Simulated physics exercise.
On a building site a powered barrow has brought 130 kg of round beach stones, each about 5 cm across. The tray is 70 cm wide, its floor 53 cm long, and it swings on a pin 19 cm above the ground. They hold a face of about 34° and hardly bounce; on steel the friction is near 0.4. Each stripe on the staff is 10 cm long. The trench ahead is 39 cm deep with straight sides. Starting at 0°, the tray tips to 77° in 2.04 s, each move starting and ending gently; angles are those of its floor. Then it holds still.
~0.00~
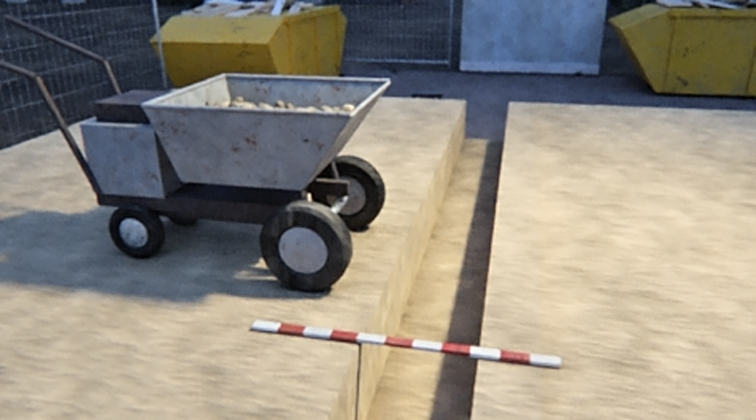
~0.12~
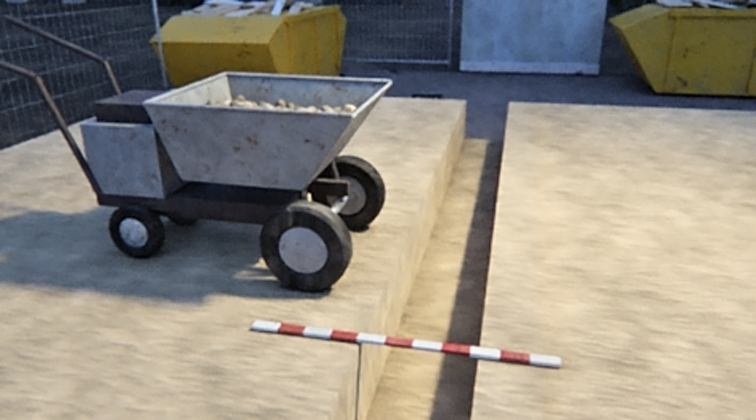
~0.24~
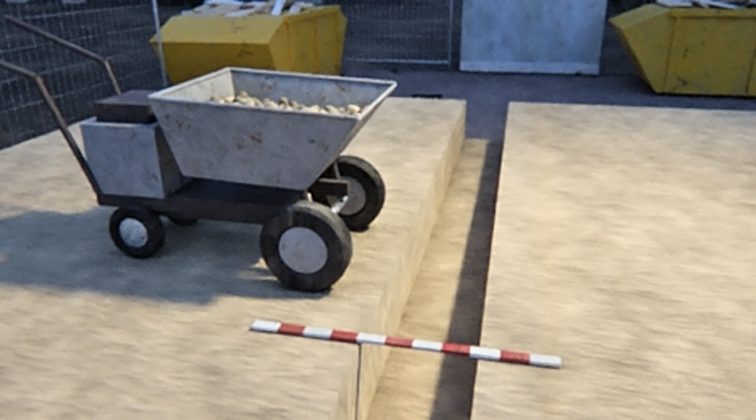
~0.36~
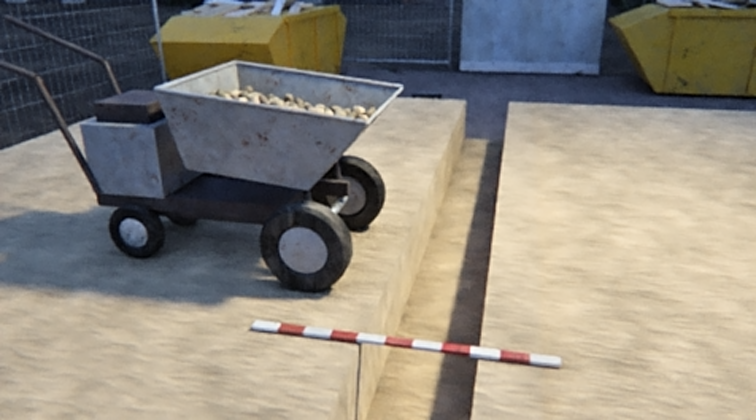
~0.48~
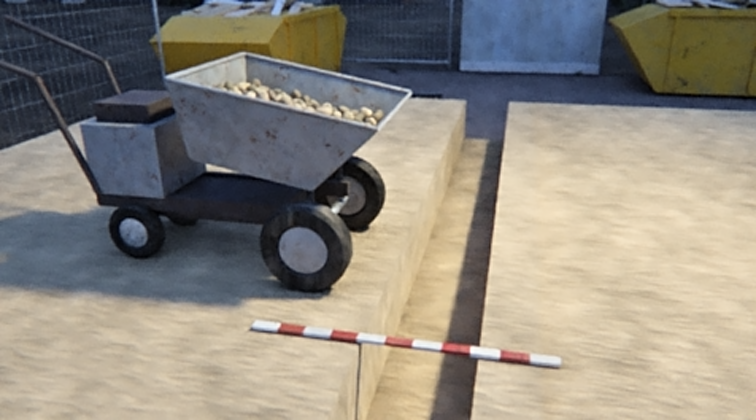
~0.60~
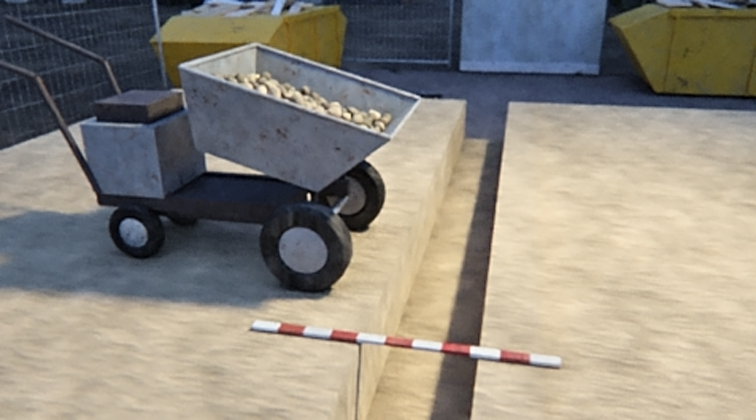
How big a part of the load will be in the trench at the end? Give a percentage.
Roughly 51 per cent ends in the trench.
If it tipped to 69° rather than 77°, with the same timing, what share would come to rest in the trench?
In that case some 55 per cent.
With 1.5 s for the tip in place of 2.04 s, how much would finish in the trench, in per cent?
In that case some 45 per cent.
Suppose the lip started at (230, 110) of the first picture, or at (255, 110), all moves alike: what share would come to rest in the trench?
Near 70 per cent from the first place, 100 from the second.
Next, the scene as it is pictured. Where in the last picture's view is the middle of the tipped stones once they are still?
Around (481, 316).
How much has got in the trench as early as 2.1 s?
Some 25 per cent.
After 1.5 s the floor is at 65°; 99 % in the tray, 1 % in the trench; the foremost stones are at (477, 227).
After 2.1 s the floor is at 77°; 29 % in the tray, 26 % in the trench, 45 % past the trench; the foremost stones are at (664, 293).
After 2.5 s the floor is at 77°; 7 % in the tray, 42 % in the trench, 51 % past the trench; the foremost stones are at (725, 292).
After 4.4 s the floor is at 77°; 0 % in the tray, 51 % in the trench, 49 % past the trench; the foremost stones are at (739, 293).
